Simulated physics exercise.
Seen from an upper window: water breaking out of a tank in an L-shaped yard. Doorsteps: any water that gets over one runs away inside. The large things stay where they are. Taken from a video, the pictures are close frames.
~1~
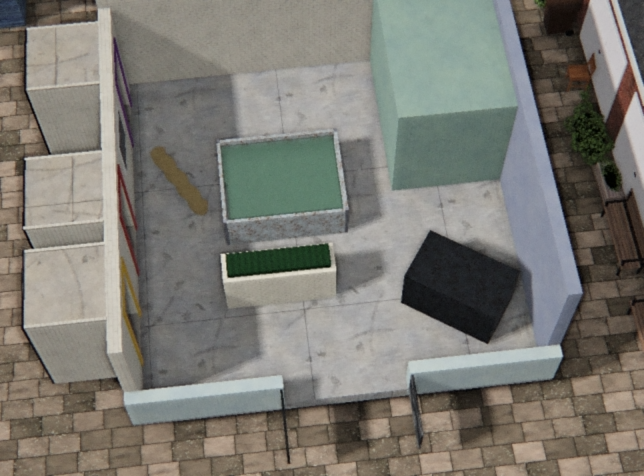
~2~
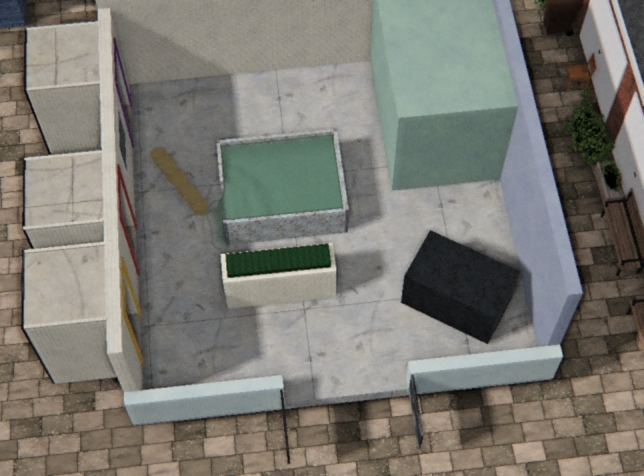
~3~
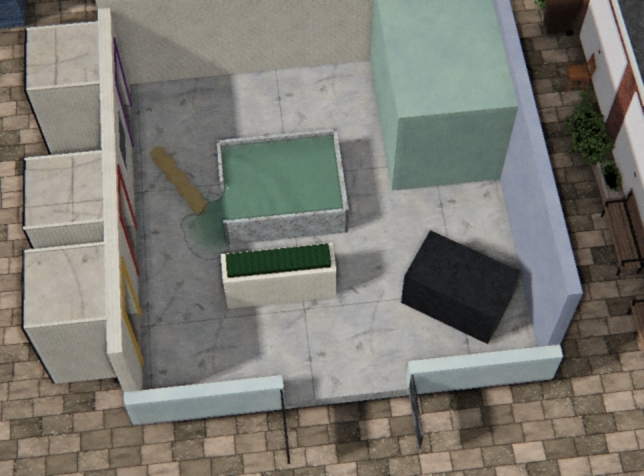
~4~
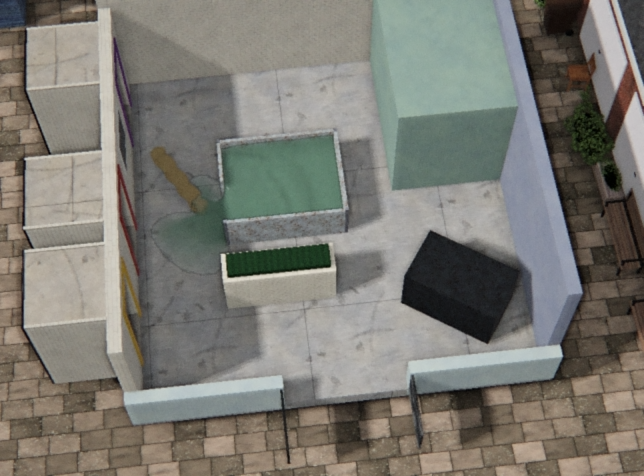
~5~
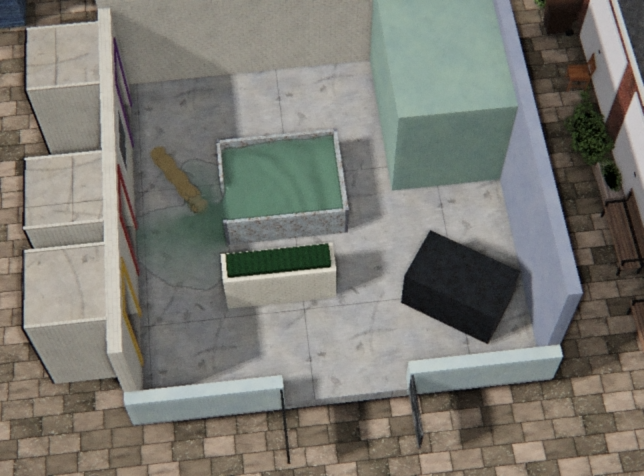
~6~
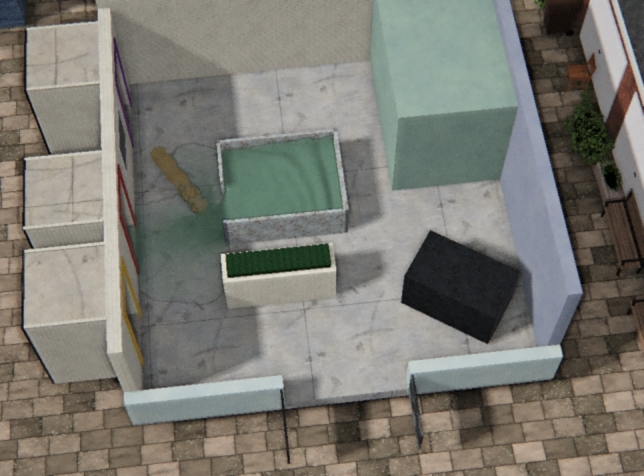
The clip opens on still green water in an open, grey-rimmed tank in a walled yard, seen from above. Water breaks out at the tank's near left corner and spreads leftward across the paving past a brown plank, then fans wider toward the left wall as ripples curve across the tank.
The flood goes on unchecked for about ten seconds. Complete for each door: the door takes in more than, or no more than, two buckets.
Completed: The yellow door takes in no more than two buckets; the purple door takes in no more than two buckets; the red door takes in more than two buckets.
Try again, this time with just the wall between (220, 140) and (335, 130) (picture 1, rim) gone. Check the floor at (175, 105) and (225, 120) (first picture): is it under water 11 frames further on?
The first spot is swamped, the second swamped.
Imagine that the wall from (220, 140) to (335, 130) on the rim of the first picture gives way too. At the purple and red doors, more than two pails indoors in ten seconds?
Purple door: Exceeds it; red door: Falls short.
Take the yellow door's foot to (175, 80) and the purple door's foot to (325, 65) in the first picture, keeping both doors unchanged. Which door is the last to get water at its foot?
My answer is the door marked purple.
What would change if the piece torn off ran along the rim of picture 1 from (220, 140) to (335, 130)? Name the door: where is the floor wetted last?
The door marked yellow.
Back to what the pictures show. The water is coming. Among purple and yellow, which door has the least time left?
Answer: The yellow one.
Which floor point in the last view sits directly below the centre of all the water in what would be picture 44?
It is around (254, 247).
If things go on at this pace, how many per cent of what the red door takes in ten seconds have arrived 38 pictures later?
Roughly 100 per cent.
A moment on, water covers 20 % of the floor; the yellow door wet at the sill, nothing in, the purple door not reached, the red door over two buckets in.
Next, water covers 30 % of the floor; the yellow door wet at the sill, nothing in, the purple door wet at the sill, nothing in, the red door far over two buckets in.
Then, water covers 45 % of the floor; the yellow door wet at the sill, nothing in, the purple door wet at the sill, nothing in, the red door far over two buckets in.
Later, water covers 75 % of the floor; the yellow door wet at the sill, nothing in, the purple door wet at the sill, nothing in, the red door far over two buckets in.
In the end, water covers 95 % of the floor; the yellow door wet at the sill, nothing in, the purple door wet at the sill, nothing in, the red door far over two buckets in.
